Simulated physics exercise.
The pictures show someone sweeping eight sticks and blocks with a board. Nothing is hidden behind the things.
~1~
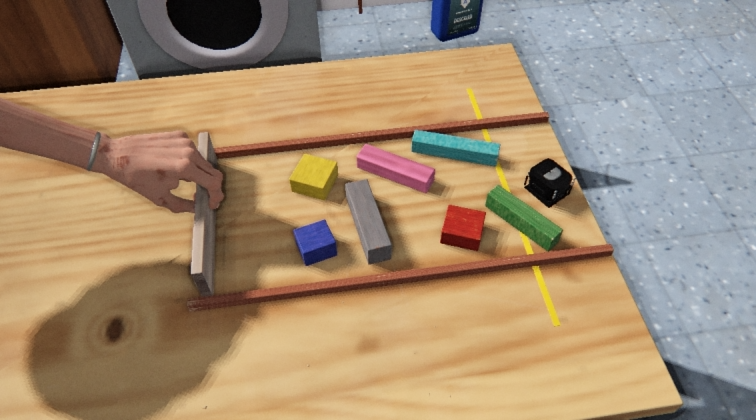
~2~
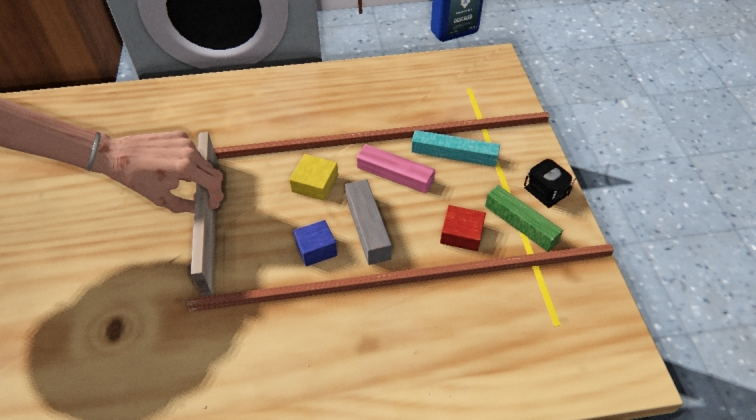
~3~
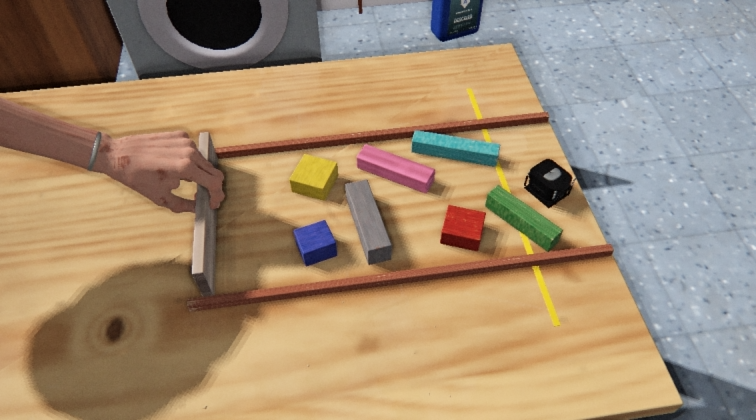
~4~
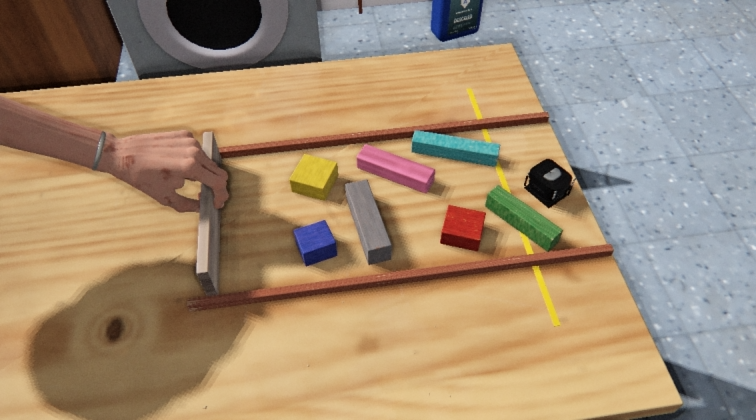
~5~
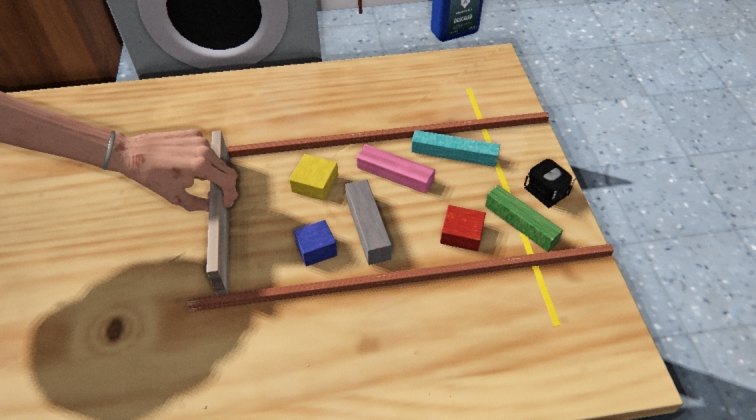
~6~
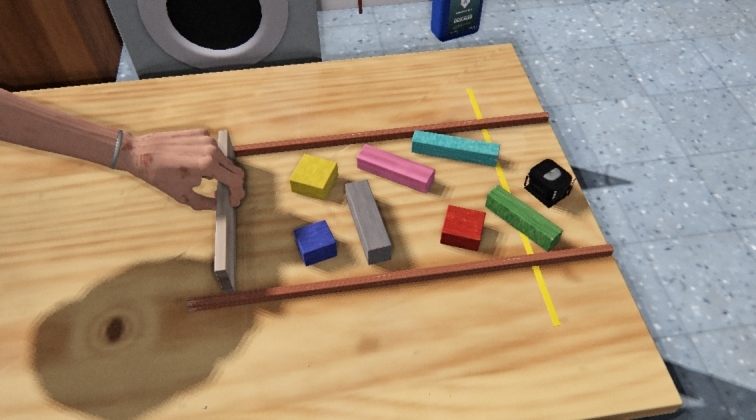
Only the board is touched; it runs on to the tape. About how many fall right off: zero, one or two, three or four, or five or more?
The number that fall off is one or two.
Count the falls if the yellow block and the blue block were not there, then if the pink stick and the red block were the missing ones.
Fallen: 1, and 0 in the other try.
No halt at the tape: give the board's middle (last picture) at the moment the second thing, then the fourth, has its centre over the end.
At (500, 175) for the second, at (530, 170) for the fourth.
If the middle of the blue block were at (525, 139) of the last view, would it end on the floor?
From there it is lost.
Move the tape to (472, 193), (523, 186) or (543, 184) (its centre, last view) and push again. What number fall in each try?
It would be 0, 3 and 5.
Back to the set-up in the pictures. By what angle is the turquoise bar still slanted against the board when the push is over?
Roughly 90° out of line.
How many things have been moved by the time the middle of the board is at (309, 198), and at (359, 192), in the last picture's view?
2 and 4.
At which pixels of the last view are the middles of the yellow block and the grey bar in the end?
Near (511, 145) and (540, 185).
Early on, none off yet; black case at rest near (549, 183); green bar at rest near (523, 217); turquoise bar at rest near (455, 148).
Finally, the number that fall off is one or two; lost, green bar and black case.
